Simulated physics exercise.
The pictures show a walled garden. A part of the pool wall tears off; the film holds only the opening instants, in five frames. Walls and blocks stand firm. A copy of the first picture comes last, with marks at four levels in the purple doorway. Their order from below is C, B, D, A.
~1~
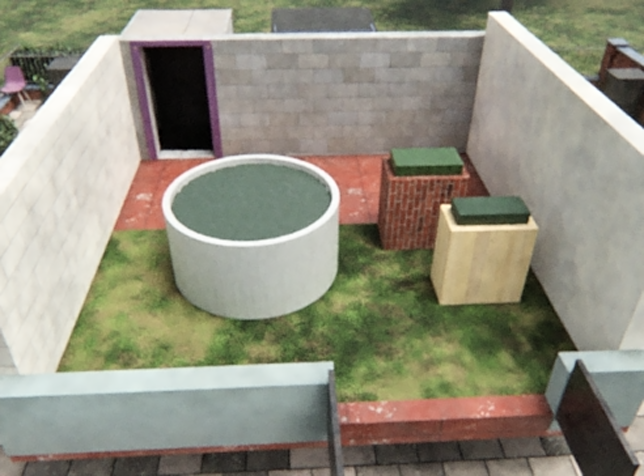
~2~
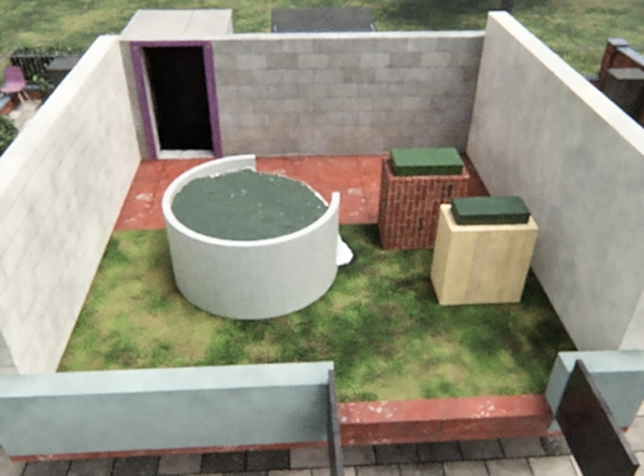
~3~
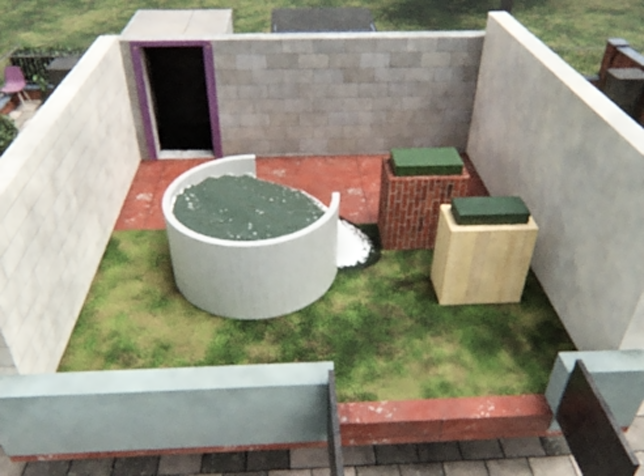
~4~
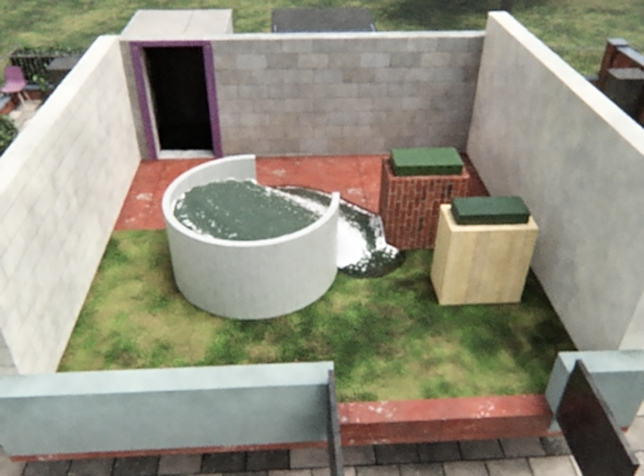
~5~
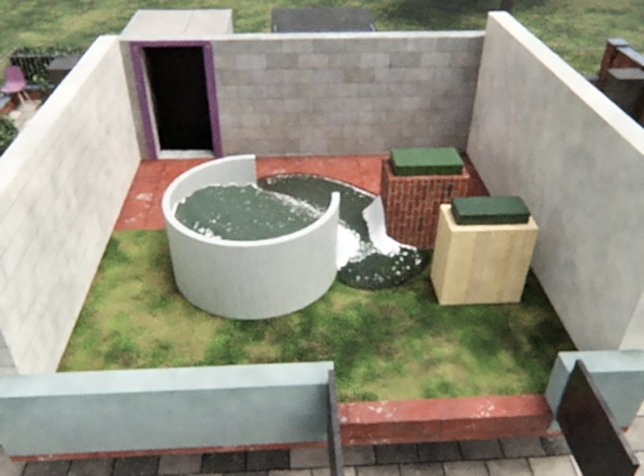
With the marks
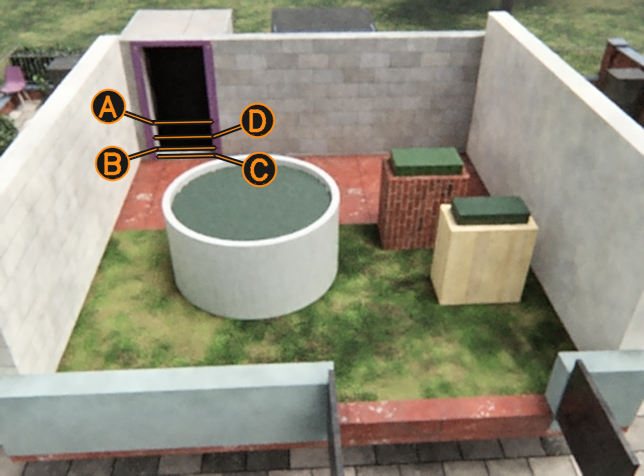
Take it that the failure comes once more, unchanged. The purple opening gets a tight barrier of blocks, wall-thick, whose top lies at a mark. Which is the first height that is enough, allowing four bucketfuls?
It is B.
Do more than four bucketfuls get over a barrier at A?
No, that is safe.
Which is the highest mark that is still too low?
It is C.
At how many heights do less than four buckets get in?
Three.
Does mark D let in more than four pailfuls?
No, that is safe.
On the marked copy, A at (182, 122); B at (185, 148); C at (186, 156); D at (184, 137); from the bottom up C, B, D, A.
For mark A, nothing gets over.
For mark B, nothing gets over.
For mark C, about 10 bucketfuls get in.
For mark D, nothing gets over.
